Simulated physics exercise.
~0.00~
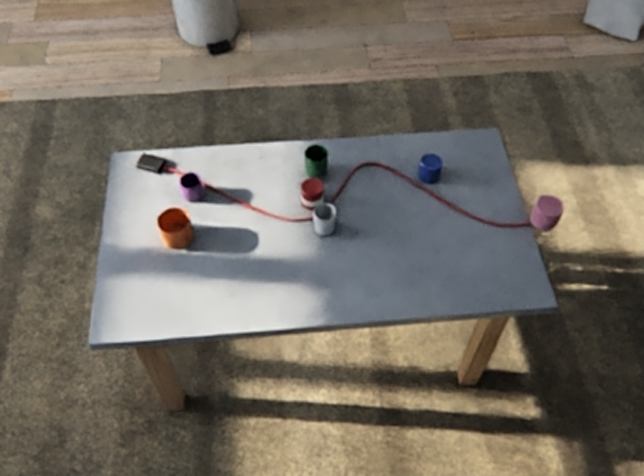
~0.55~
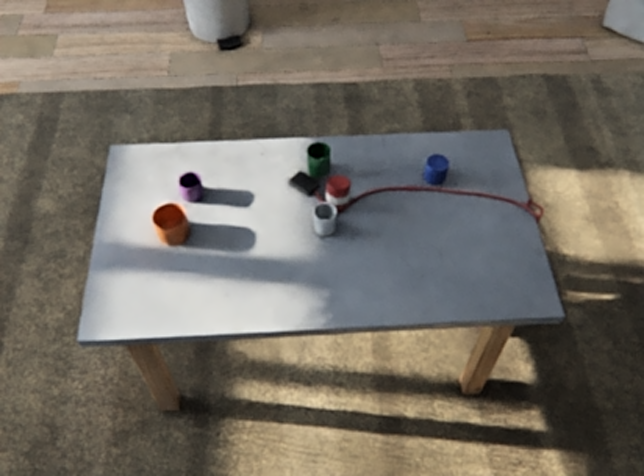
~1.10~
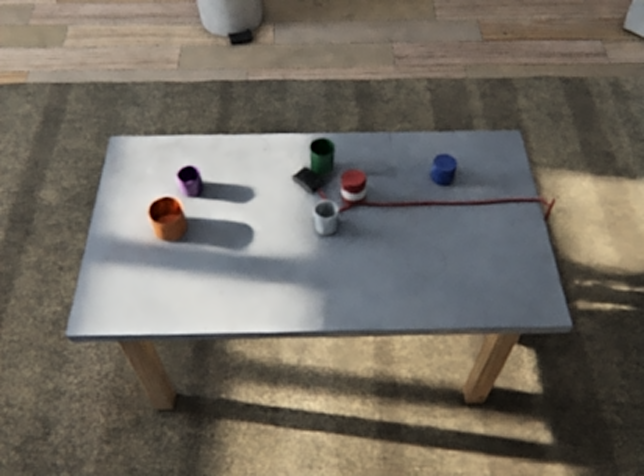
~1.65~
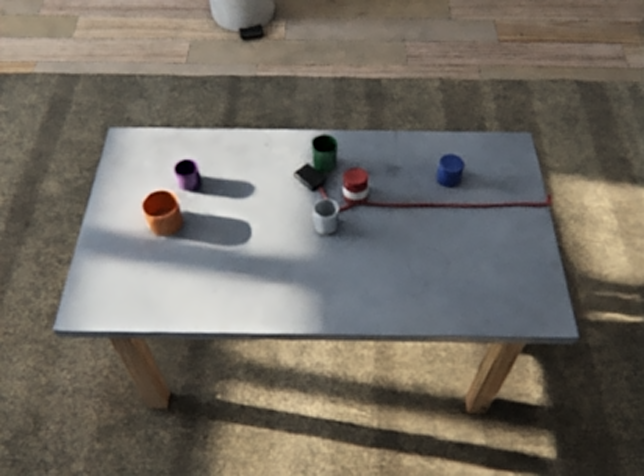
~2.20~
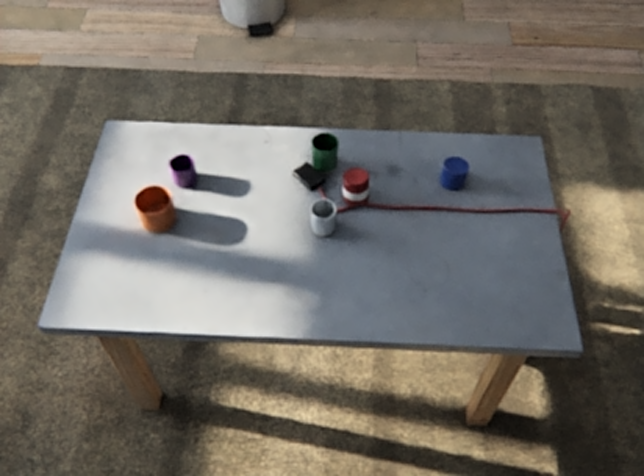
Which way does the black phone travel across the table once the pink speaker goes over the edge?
It slides to the right, pulled along with the red cable, and stops beside the green mug.
